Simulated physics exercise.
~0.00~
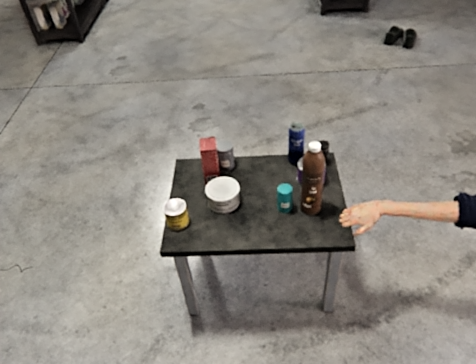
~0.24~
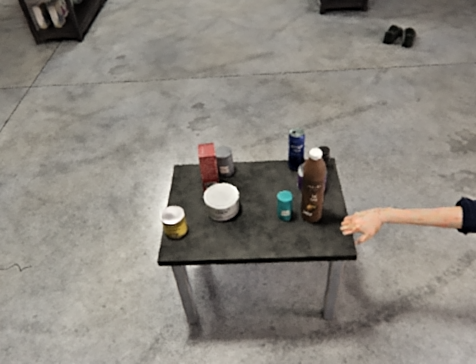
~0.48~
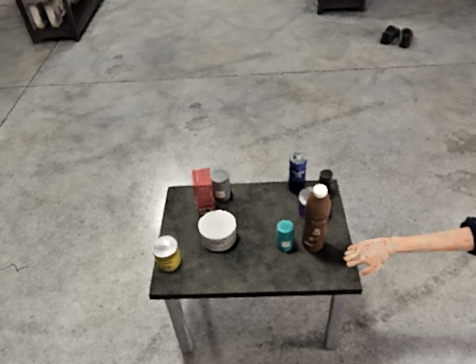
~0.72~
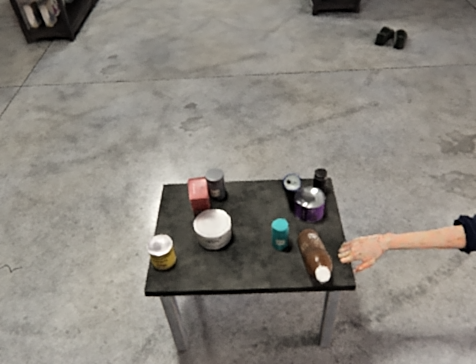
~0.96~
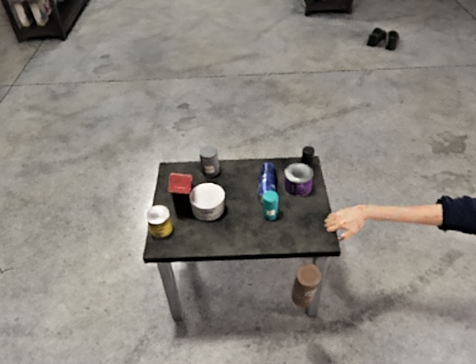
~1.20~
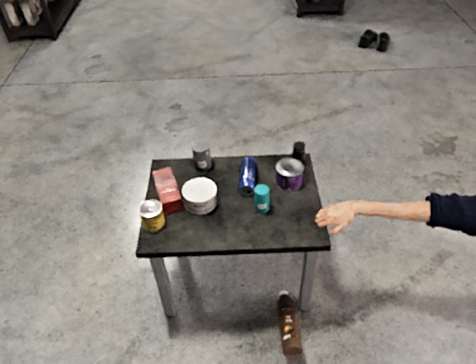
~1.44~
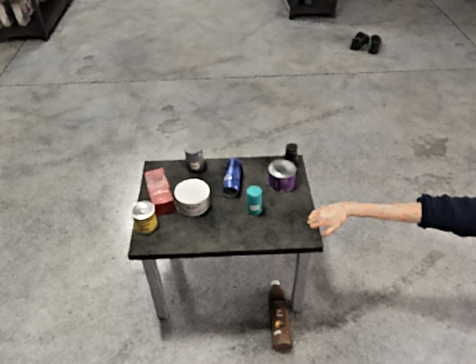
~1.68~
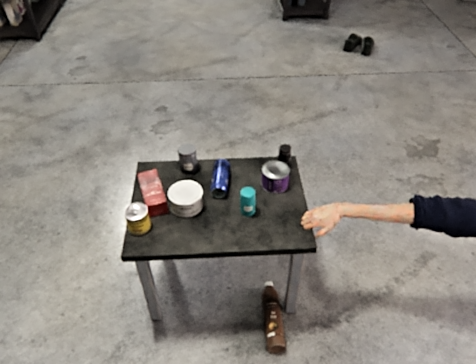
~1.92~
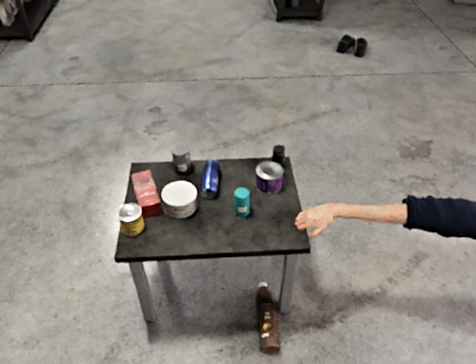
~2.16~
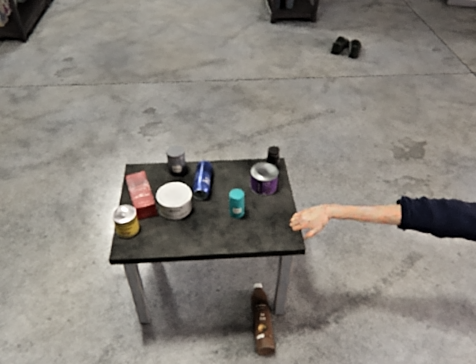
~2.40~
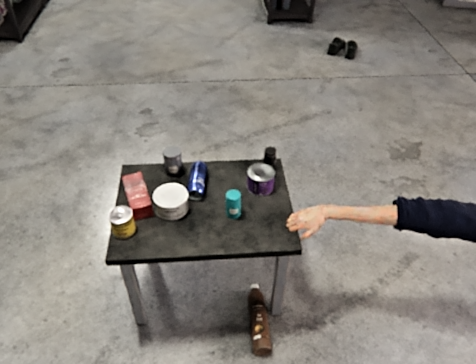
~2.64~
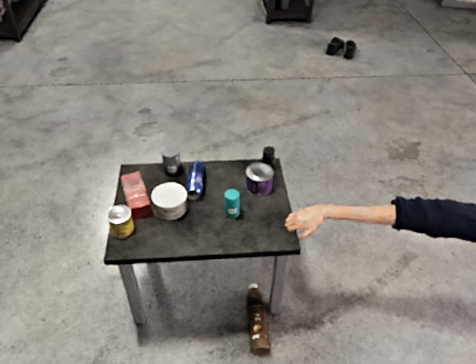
On a concrete floor, a small dark table holding assorted containers slides forward and then jerks back beside an outstretched arm, as the brown bottle topples off the front edge, the blue can and red carton tip over and stay lying on top, and the bottle ends on the floor.
